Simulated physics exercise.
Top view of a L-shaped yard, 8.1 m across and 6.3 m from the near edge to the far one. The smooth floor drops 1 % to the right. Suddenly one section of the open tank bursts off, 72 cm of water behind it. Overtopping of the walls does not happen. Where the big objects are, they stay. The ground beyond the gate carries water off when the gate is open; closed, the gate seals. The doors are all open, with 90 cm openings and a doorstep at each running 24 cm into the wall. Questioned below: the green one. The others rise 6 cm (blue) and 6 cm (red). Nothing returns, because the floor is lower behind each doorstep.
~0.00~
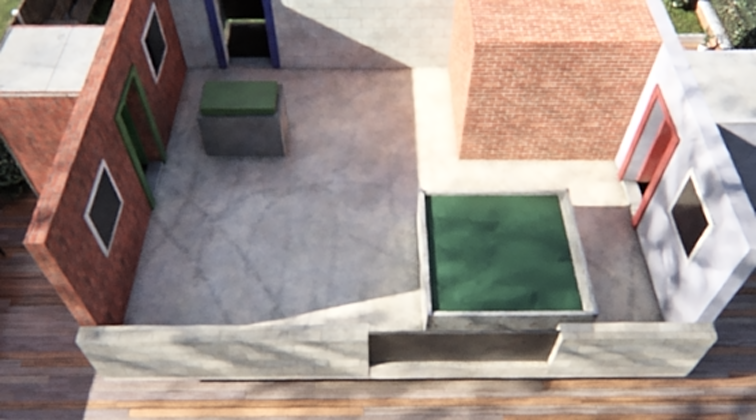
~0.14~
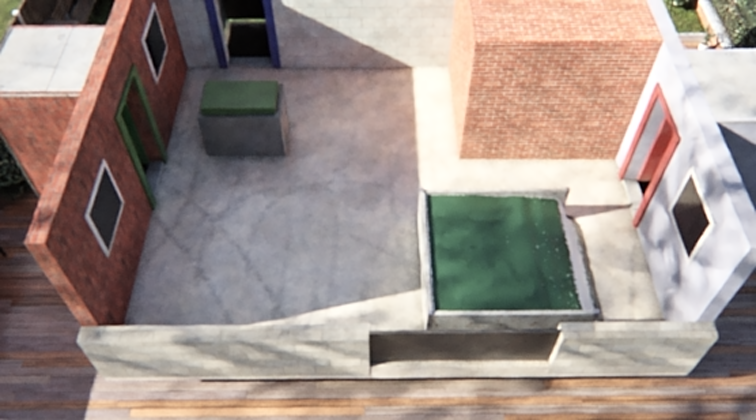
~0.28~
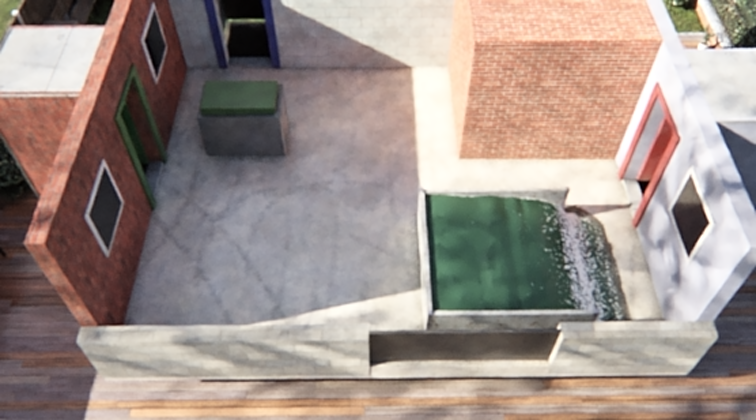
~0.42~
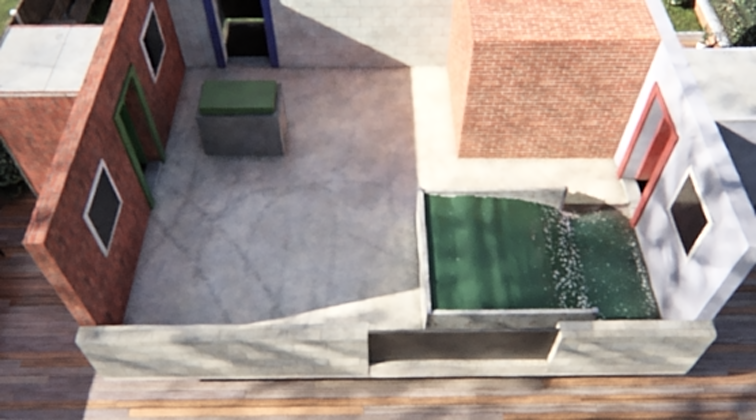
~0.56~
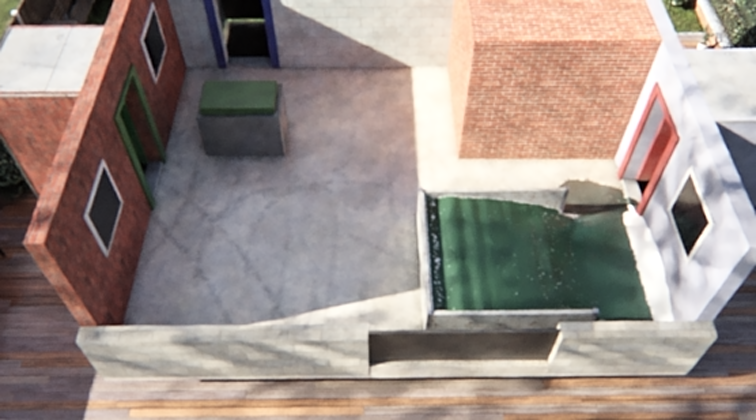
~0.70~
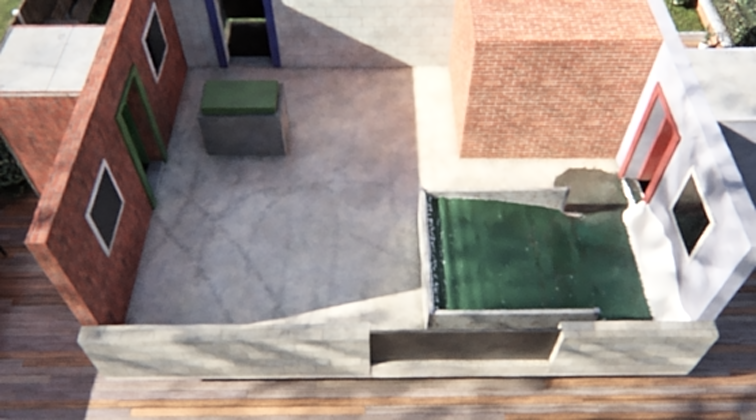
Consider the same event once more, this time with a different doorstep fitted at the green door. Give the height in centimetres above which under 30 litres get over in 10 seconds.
7.5 cm.
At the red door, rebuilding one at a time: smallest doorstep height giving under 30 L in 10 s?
At red, about 33 cm.
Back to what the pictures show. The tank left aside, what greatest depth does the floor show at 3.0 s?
About 41 cm at most.
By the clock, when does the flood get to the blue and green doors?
Front times: Blue = 8.0 s, green = 4.5 s.
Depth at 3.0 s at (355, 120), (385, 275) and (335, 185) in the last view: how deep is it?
The three readings, in order, are 0, 0 and 0 cm.
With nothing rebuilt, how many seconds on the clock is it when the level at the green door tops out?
Around 6.0 seconds.
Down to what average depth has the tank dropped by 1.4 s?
About 38 centimetres.
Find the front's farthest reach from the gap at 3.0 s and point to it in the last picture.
The farthest wet point sits near (206, 351) in the last view.
After 1.4 s water covers 10 % of the floor, deepest (62 cm) near (653, 317); it has not reached the green door.
After 3.0 s water covers 35 % of the floor, deepest (41 cm) near (601, 173); it has not reached the green door.
After 10.0 s water covers 90 % of the floor, deepest (14 cm) near (636, 258); 4 cm at the green door, 47 litres in over its 6 cm doorstep.
At the green door as built, the water arrived by 4.7 s and peaked near 13 cm at 5.8 s.
With a doorstep of 6 cm, 47 litres would have come in within the 10 s; with 9.5 cm, 11 litres. So under 30 litres takes about 7.5 cm.
